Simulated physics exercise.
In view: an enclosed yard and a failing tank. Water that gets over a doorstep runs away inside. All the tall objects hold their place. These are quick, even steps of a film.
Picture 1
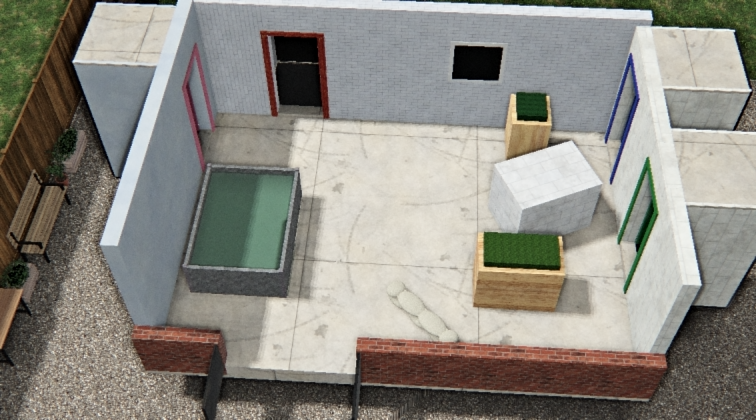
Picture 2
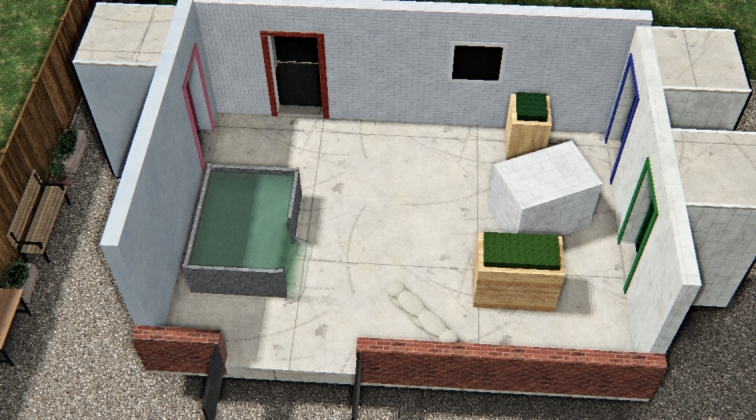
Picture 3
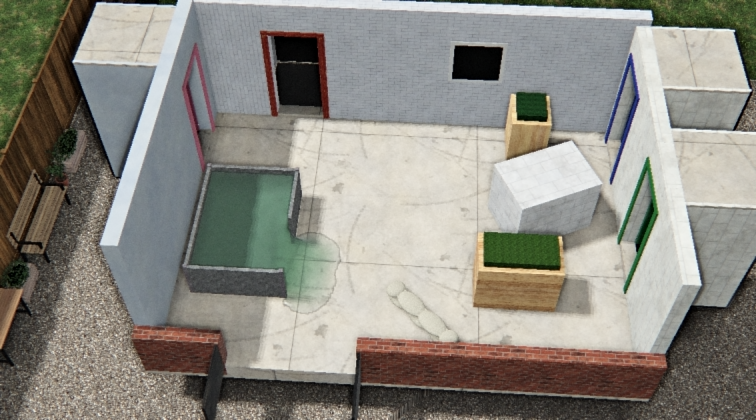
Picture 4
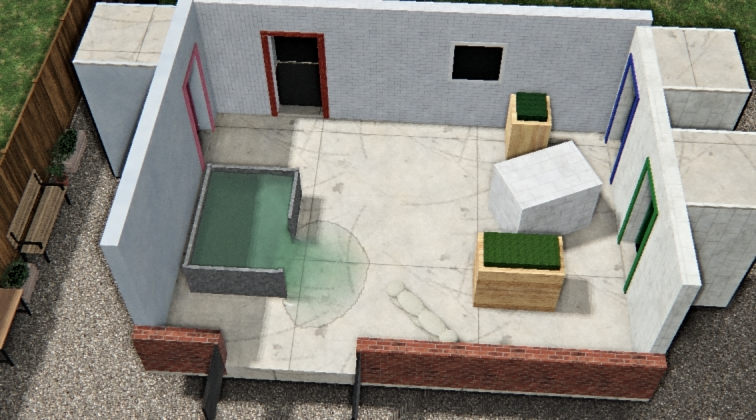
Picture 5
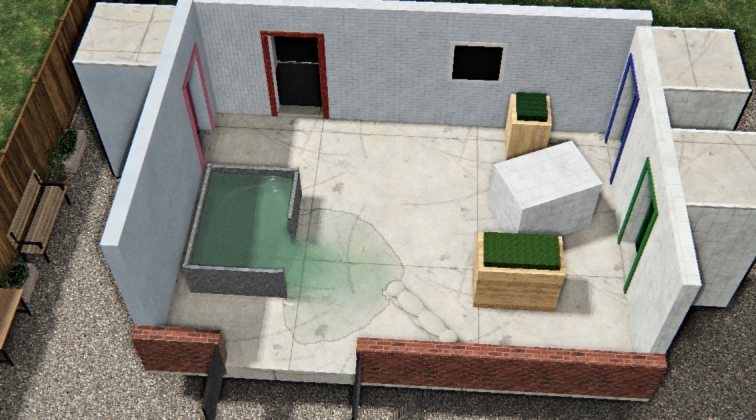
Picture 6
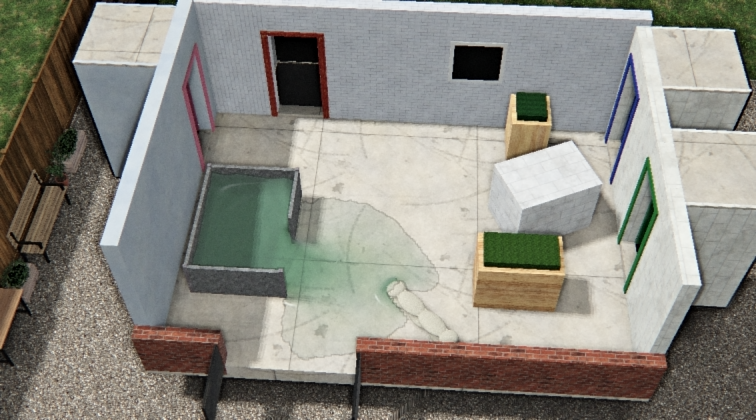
The clip opens on a walled yard seen from above, with still green water in a grey tank at left. A gap appears in the tank's right side and water pours out, spreading rightward across the pale floor in a widening sheet, reaching the pale rounded stones and spreading around their upper end.
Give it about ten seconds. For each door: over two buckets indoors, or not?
In the end: The green door admits no more than that; the pink door admits no more than that; the blue door admits no more than that; the red door admits no more than that.
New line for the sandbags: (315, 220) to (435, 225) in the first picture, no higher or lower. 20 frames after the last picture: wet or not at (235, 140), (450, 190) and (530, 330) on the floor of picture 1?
One after the other: No water, wet, flooded.
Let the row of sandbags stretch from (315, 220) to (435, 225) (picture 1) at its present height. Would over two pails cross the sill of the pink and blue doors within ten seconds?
The pink door lets less in; the blue door is under.
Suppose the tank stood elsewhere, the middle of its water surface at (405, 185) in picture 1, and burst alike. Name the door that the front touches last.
It is the pink door.
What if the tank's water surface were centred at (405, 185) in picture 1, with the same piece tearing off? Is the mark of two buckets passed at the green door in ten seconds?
My reading: Green door floods.
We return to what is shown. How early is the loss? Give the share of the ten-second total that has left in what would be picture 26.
Close to 25 %.
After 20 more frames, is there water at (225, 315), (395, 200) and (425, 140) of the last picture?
In that order: Clear, covered, dry.
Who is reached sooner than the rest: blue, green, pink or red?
That is the door marked green.
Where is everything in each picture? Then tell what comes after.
Still water in the tank at (244, 219), in the first picture.
Water pours out at (286, 262) and has run to (303, 243), in the second picture.
Water pours out at (286, 262) and has run to (334, 247), in the third picture.
The front is at (363, 260), out from the gap at (286, 263), in the fourth picture.
Water pours out at (286, 262) and has run to (398, 268), in the fifth picture.
The front is at (432, 282), out from the gap at (286, 262), in the sixth picture.
A moment on, water covers 30 % of the floor; the green door not reached, the pink door not reached, the blue door not reached, the red door not reached.
Next, water covers 40 % of the floor; the green door wet at the sill, nothing in, the pink door not reached, the blue door not reached, the red door not reached.
Then, water covers 55 % of the floor; the green door under two buckets in, the pink door not reached, the blue door wet at the sill, nothing in, the red door not reached.
Later, water covers 70 % of the floor; the green door under two buckets in, the pink door not reached, the blue door wet at the sill, nothing in, the red door not reached.
In the end, water covers 80 % of the floor; the green door under two buckets in, the pink door not reached, the blue door wet at the sill, nothing in, the red door wet at the sill, nothing in.
